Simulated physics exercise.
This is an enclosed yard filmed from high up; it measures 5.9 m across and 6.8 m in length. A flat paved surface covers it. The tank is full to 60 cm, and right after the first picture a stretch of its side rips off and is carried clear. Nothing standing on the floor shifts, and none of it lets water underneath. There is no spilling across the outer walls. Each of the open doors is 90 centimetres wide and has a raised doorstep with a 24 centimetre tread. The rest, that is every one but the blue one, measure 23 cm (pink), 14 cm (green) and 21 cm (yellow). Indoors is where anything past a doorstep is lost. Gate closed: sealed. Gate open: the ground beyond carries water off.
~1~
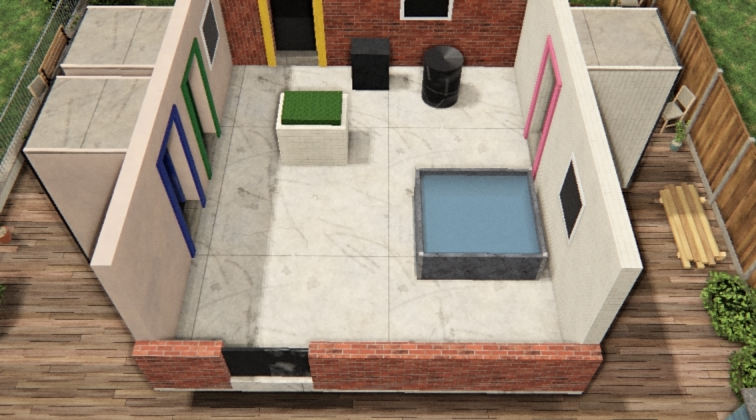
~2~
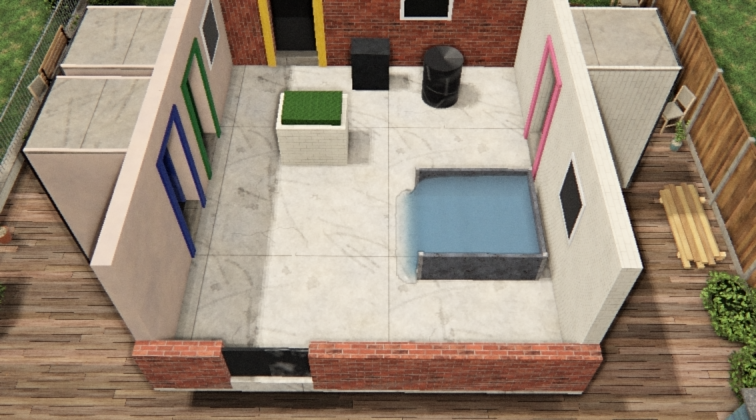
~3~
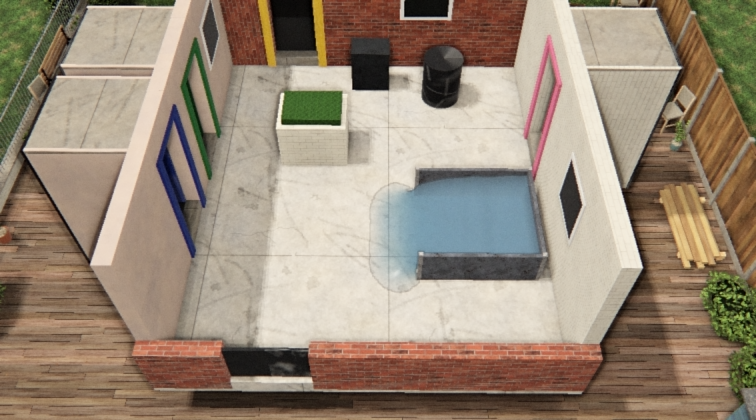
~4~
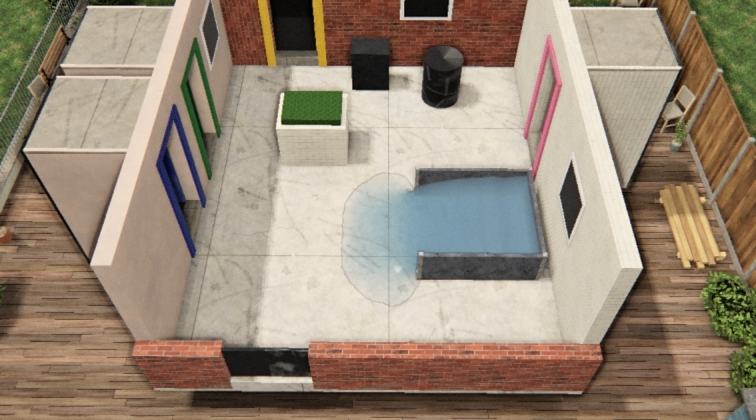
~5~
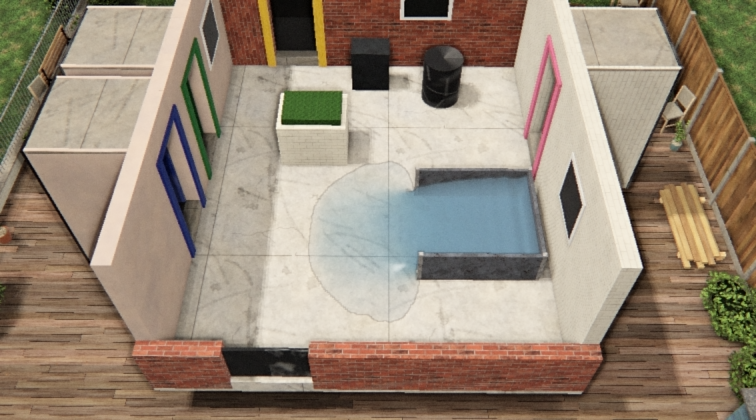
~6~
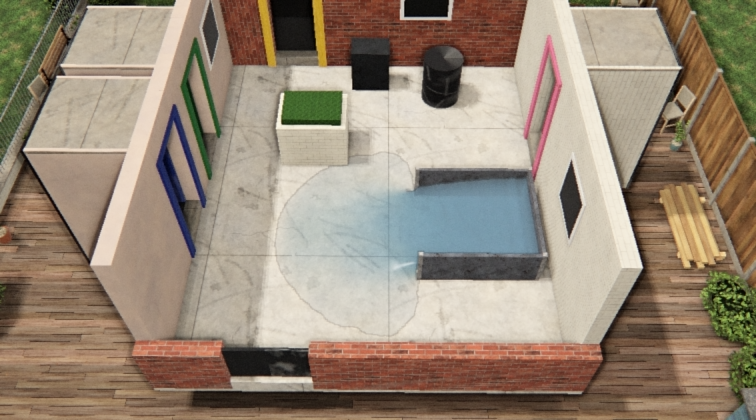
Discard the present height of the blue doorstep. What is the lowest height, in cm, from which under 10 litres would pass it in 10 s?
22.5 cm.
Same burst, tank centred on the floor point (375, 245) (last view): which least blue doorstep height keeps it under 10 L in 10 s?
Roughly 32 centimetres.
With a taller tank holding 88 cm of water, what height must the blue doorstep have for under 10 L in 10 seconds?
Then roughly 35 cm.
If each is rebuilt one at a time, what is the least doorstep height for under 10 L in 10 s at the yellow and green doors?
About 8.0 cm at yellow and 19 cm at green.
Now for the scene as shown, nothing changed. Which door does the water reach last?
Pink.
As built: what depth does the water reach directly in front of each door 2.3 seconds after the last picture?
Centimetres: Pink = 0, blue = 22, green = 19, yellow = 0.
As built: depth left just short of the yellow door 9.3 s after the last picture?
The depth there is around 6.5 cm.
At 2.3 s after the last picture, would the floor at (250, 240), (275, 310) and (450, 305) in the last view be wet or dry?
Status: Submerged / submerged / clear.
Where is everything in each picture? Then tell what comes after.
The first frame shows the tank at (478, 213) is whole and still, 60 cm deep; the blue door at (185, 191) is dry.
In the second frame, the gap is at (420, 226), the front 0.3 m out at (403, 275); the back of the tank holds 60 cm.
In the third frame, the gap is at (419, 228), the front 0.8 m out at (374, 250); the back of the tank holds 60 cm.
In the fourth frame, the front is at (348, 268), 1.2 m from the gap at (419, 229); 2.5 m2 of floor is wet, 60 cm left at the back.
In the fifth frame, the front is at (313, 247), 1.8 m from the gap at (419, 229); 4.0 m2 of floor is wet, 54 cm left at the back.
In the sixth frame, the gap is at (419, 229), the front 2.3 m out at (281, 247); the back of the tank holds 50 cm; 1.5 m in a straight line remain to the blue door at (185, 191).
Then, 0.7 s after the last picture water covers 35 % of the floor, deepest (28 cm) near (197, 237); 26 cm at the blue door, 0 litres in over its 22 cm doorstep.
Then, 2.3 s after the last picture water covers 50 % of the floor, deepest (30 cm) near (170, 366); 22 cm at the blue door, 10 litres in over its 22 cm doorstep.
Then, 9.3 s after the last picture water covers 95 % of the floor, deepest (10 cm) near (462, 368); 5 cm at the blue door, 11 litres in over its 22 cm doorstep.
At the blue door as built, the water peaked near 27 cm, 1.3 s after the last picture.
With a doorstep of 19 cm, 31 litres would have come in within the 10 s; with 25.5 cm, 1 litre. So under 10 litres takes about 22.5 cm.
